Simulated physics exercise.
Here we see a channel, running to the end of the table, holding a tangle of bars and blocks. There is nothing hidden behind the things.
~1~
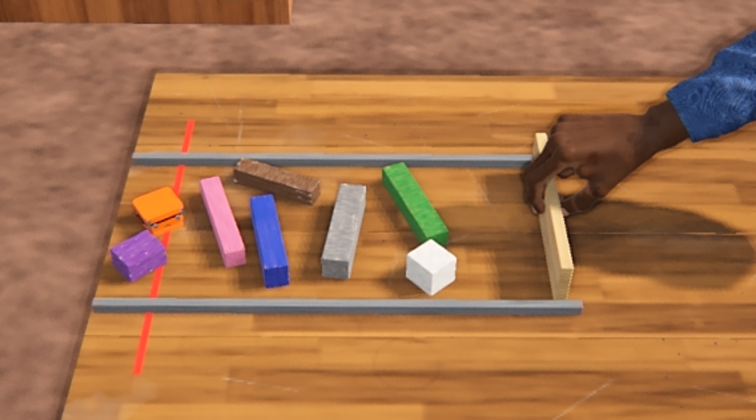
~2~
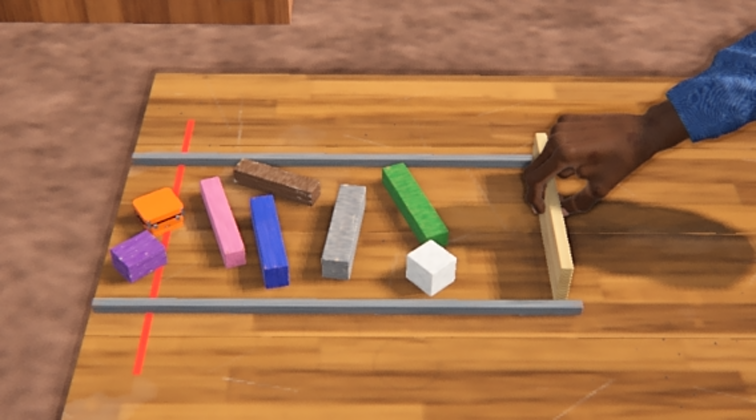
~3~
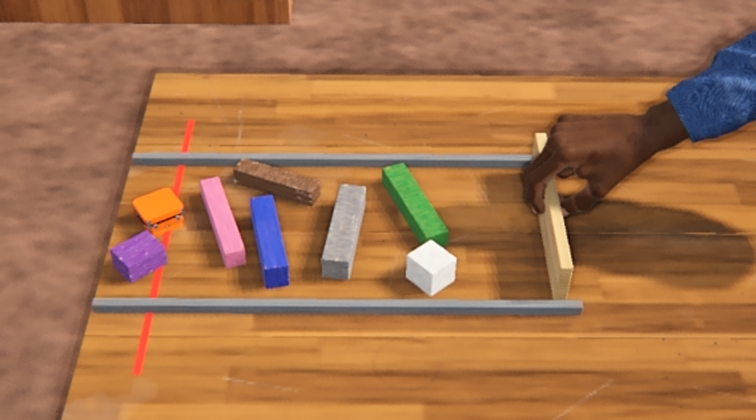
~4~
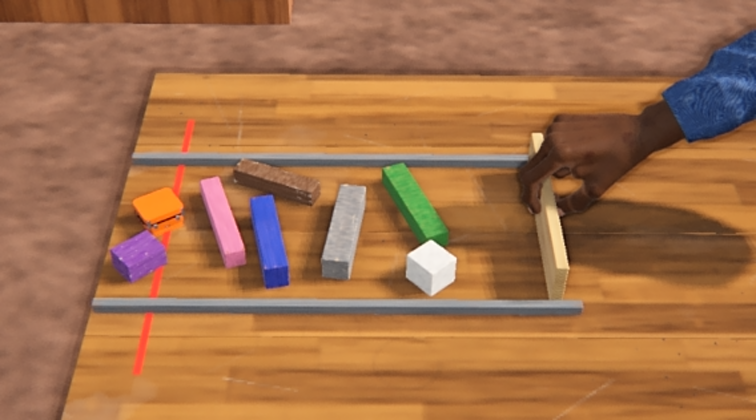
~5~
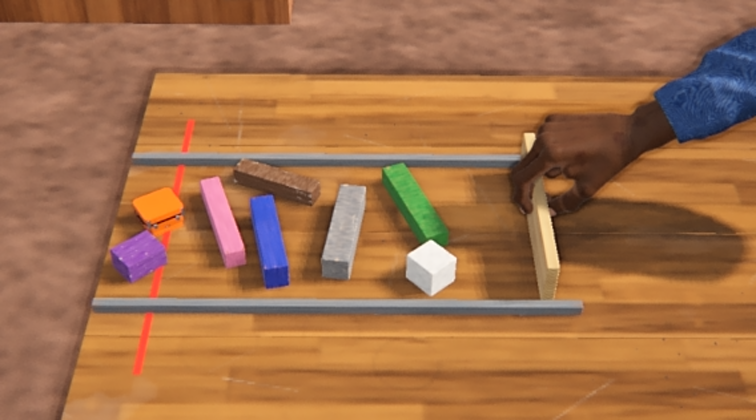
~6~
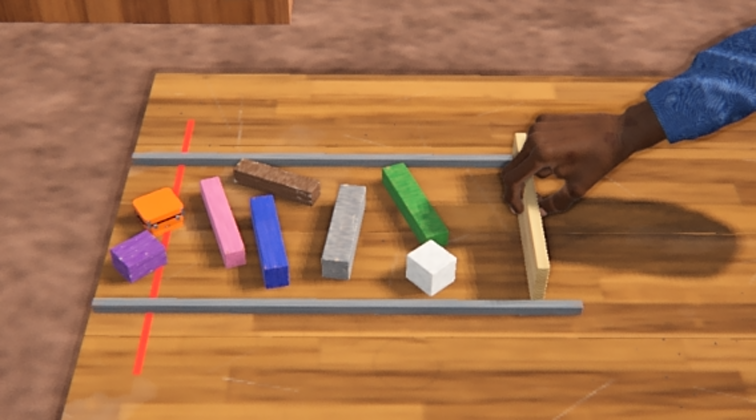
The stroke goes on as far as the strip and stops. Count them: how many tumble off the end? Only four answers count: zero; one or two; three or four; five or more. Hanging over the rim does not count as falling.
My answer: Five or more.
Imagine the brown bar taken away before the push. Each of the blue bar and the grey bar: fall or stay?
The blue bar comes down, the grey bar holds on.
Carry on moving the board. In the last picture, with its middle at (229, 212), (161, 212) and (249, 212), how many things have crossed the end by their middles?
First 2, then 5, then 0.
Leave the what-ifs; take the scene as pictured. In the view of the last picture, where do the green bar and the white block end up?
The green bar stops around (159, 203); the white block around (141, 259).
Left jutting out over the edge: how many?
1, I think.
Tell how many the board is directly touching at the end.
2.
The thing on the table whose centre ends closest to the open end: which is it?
The one out in front is the grey bar.
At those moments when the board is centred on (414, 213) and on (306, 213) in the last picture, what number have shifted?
Answer - first 2, then 6.
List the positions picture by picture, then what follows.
Purple block (139, 256); orange case (159, 213); pink bar (222, 221); board (550, 214); tape (167, 230), in the first picture.
Orange case (159, 213); white block (431, 268), in the second picture.
Pink bar (222, 221); grey bar (345, 230), in the third picture.
Purple block (139, 257); board (546, 214), in the fourth picture.
Orange case (159, 213); brown bar (277, 182), in the fifth picture.
Purple block (139, 257); orange case (159, 213); pink bar (222, 221); board (529, 214); tape (167, 230), in the sixth picture.
Soon after, none off yet; purple block at rest near (139, 257); orange case at rest near (159, 213); pink bar at rest near (222, 221).
In the end, the number that fall off is five or more; gone, brown bar, blue bar, pink bar, orange case and purple block.
